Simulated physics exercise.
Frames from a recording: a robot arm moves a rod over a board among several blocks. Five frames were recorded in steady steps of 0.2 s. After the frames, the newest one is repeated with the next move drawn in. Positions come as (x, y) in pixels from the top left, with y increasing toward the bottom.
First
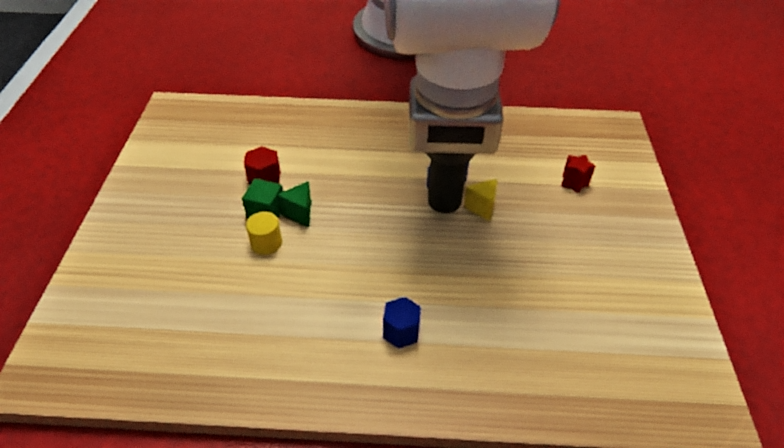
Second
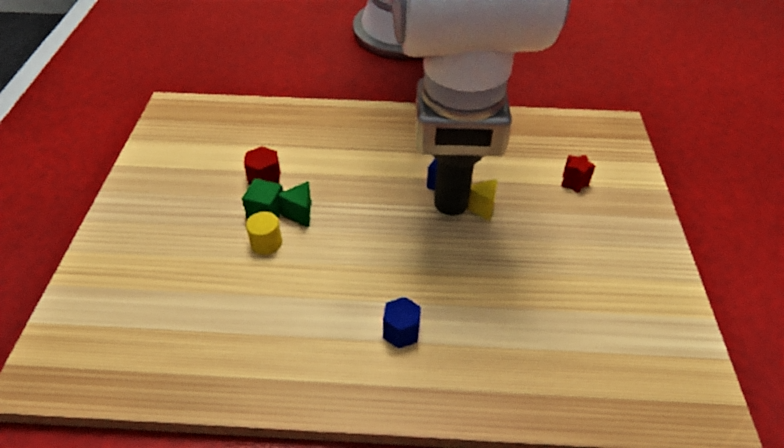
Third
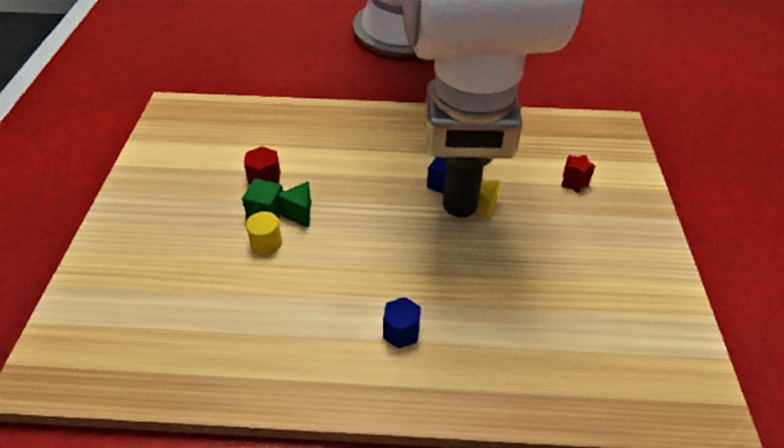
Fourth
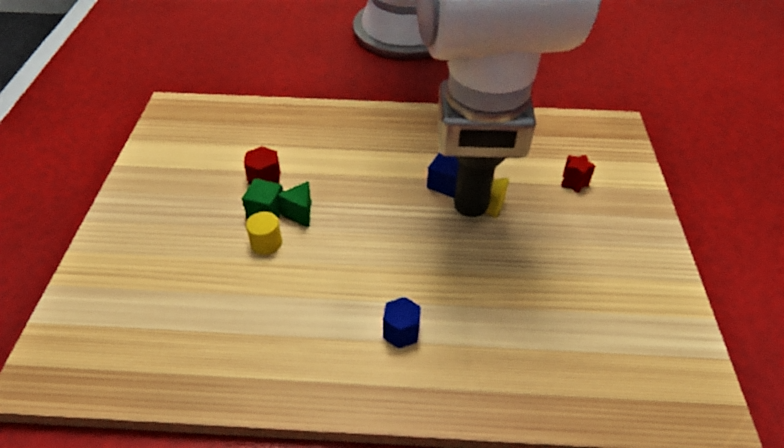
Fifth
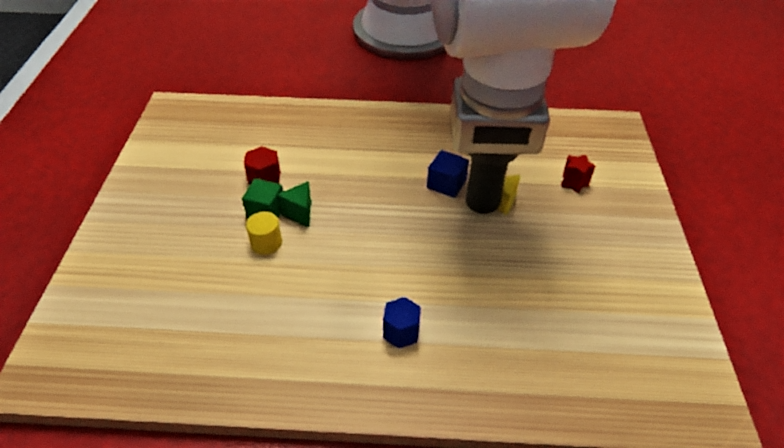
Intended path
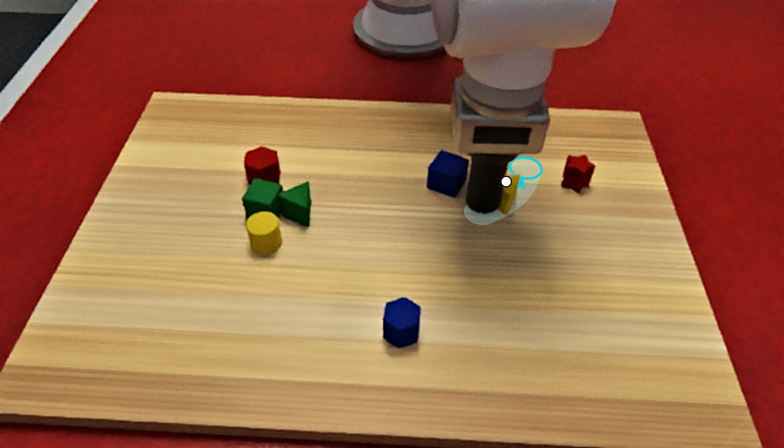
Robot arm sliding a black rod rightward across a wooden board, revealing a blue block and nudging a yellow triangle slightly right.
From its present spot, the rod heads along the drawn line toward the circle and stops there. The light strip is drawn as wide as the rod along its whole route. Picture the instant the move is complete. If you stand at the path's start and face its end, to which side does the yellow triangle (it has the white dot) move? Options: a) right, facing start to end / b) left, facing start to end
(a)
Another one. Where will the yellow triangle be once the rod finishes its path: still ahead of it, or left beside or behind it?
I predict the rod has moved past it.
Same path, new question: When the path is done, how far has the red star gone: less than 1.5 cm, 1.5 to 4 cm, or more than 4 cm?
It will fall in the lowest band, under 1.5 cm.
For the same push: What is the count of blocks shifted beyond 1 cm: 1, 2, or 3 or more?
I'd say one block gets moved.
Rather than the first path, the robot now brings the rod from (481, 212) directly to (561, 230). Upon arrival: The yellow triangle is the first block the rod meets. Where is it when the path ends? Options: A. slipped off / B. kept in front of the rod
I choose A.
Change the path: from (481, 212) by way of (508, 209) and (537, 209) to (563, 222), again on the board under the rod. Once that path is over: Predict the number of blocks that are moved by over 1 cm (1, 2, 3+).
The number is one.
Drawn move, from (481, 212) via (504, 201) and (519, 186), ending at (526, 168); the dot is on the yellow triangle.
What follows on the original path. Halfway along, rod (515, 184); yellow triangle (540, 166), turned 20° clockwise.
At the end, rod (528, 158); blue four-sided block still; yellow triangle (557, 152), turned 50° clockwise; red star (584, 162), turned 20° clockwise.
